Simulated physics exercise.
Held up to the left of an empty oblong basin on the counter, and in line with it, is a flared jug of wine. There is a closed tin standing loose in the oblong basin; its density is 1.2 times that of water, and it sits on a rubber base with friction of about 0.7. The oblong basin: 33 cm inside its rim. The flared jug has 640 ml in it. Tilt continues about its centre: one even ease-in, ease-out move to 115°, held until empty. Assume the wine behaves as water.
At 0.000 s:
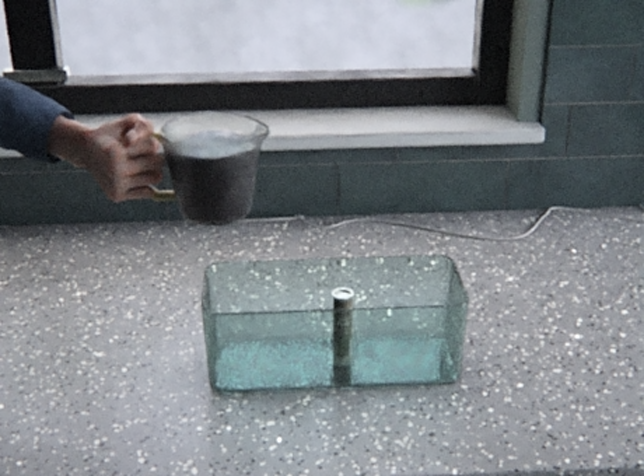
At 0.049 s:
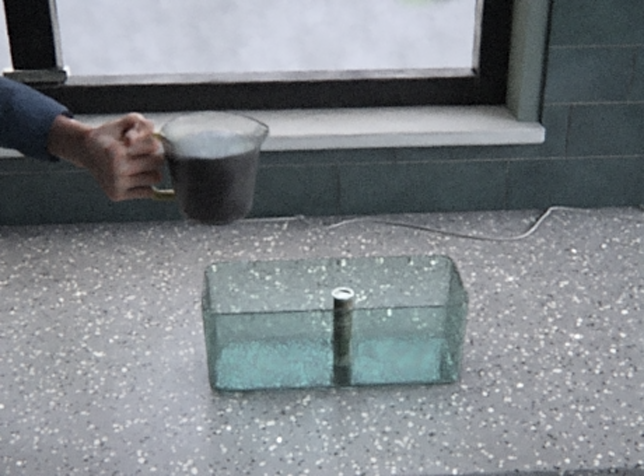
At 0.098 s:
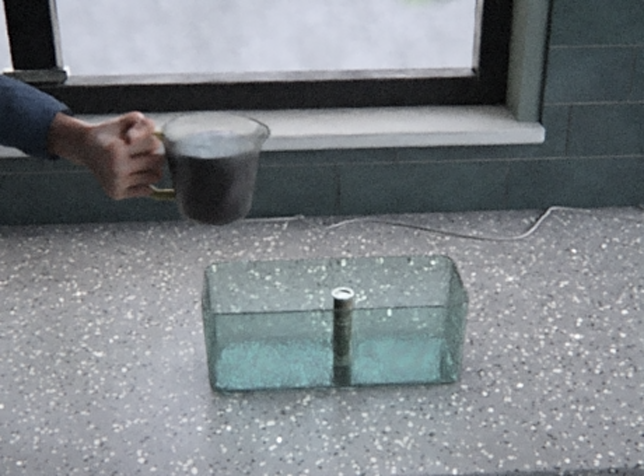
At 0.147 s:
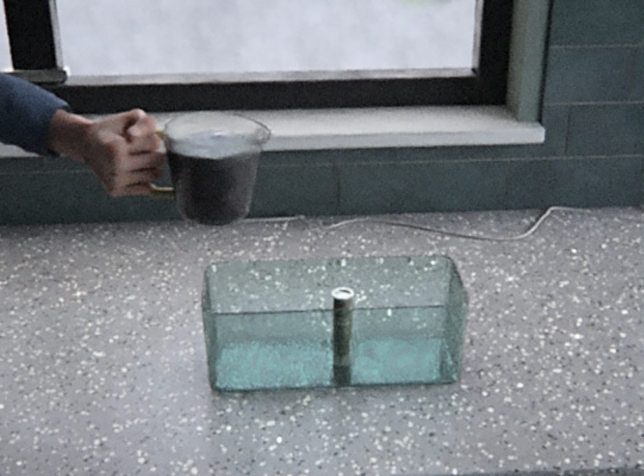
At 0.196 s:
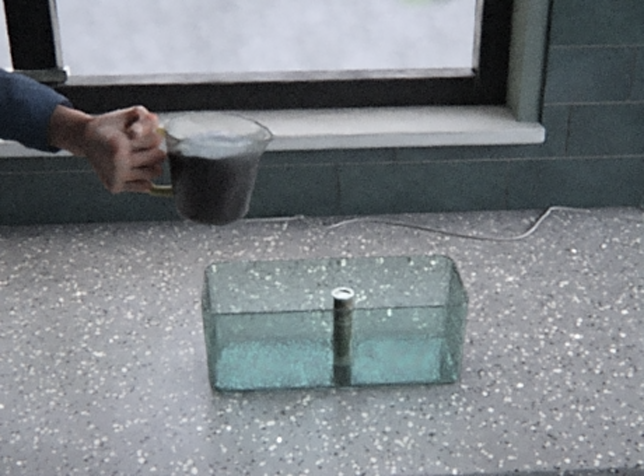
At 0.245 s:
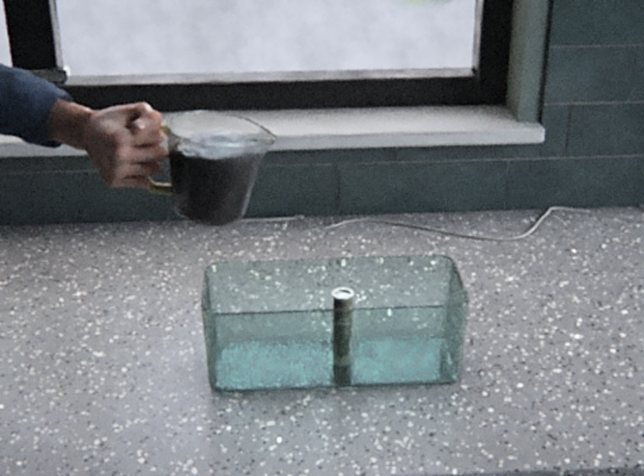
The clip shows a hand holding a flared glass jug of dark liquid above and left of a clear oblong basin with a small upright tin inside; the jug stays nearly still, then the hand slowly tilts it slightly rightward.
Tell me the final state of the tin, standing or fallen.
Tipped over.
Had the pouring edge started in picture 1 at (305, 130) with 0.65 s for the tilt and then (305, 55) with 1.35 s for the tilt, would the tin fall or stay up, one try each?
First it tips over; then it stays on its base.
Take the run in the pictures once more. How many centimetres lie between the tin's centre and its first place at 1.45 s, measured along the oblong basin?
I'd put it at around 9 centimetres.
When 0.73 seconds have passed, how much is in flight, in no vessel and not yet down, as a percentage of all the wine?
Roughly 20 percent.
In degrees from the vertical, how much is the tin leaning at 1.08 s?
The lean is some 10° away from upright.
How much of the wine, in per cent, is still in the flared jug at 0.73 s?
Around 74 in a hundred.
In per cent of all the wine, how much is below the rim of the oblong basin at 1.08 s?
74 per cent, give or take a little.
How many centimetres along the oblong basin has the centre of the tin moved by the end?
It finishes around 9.0 cm from where it began.
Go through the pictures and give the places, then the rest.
In the first picture, it leans 0°; its right rim is at (271, 129); the wine meets the walls at (167, 144) and (258, 142); the oblong basin's rim runs from (204, 289) to (460, 280); the tin's top is at (343, 297).
In the second picture, it leans 0°; its right rim is at (271, 129); the wine meets the walls at (167, 144) and (258, 142).
In the third picture, it leans 1°; its right rim is at (272, 130); the wine meets the walls at (168, 144) and (258, 143).
In the fourth picture, it leans 3°; its right rim is at (273, 132); the wine meets the walls at (169, 144) and (259, 143).
In the fifth picture, it leans 6°; its right rim is at (275, 135); the wine meets the walls at (170, 144) and (261, 143).
In the sixth picture, it leans 9°; its right rim is at (277, 138); the wine meets the walls at (172, 144) and (264, 144).
After 0.73 s the tilt is 64° and 73 per cent is still to pour; the tin stands where it began.
After 1.08 s the tilt is 104° and 11 per cent is still to pour; the tin leans 9°.
After 1.45 s the tilt is 115° and 0 per cent is still to pour; the tin lies on its side.
After 1.85 s the tilt is 115° and 0 per cent is still to pour; the tin lies on its side.
In the end the tin lies on its side.
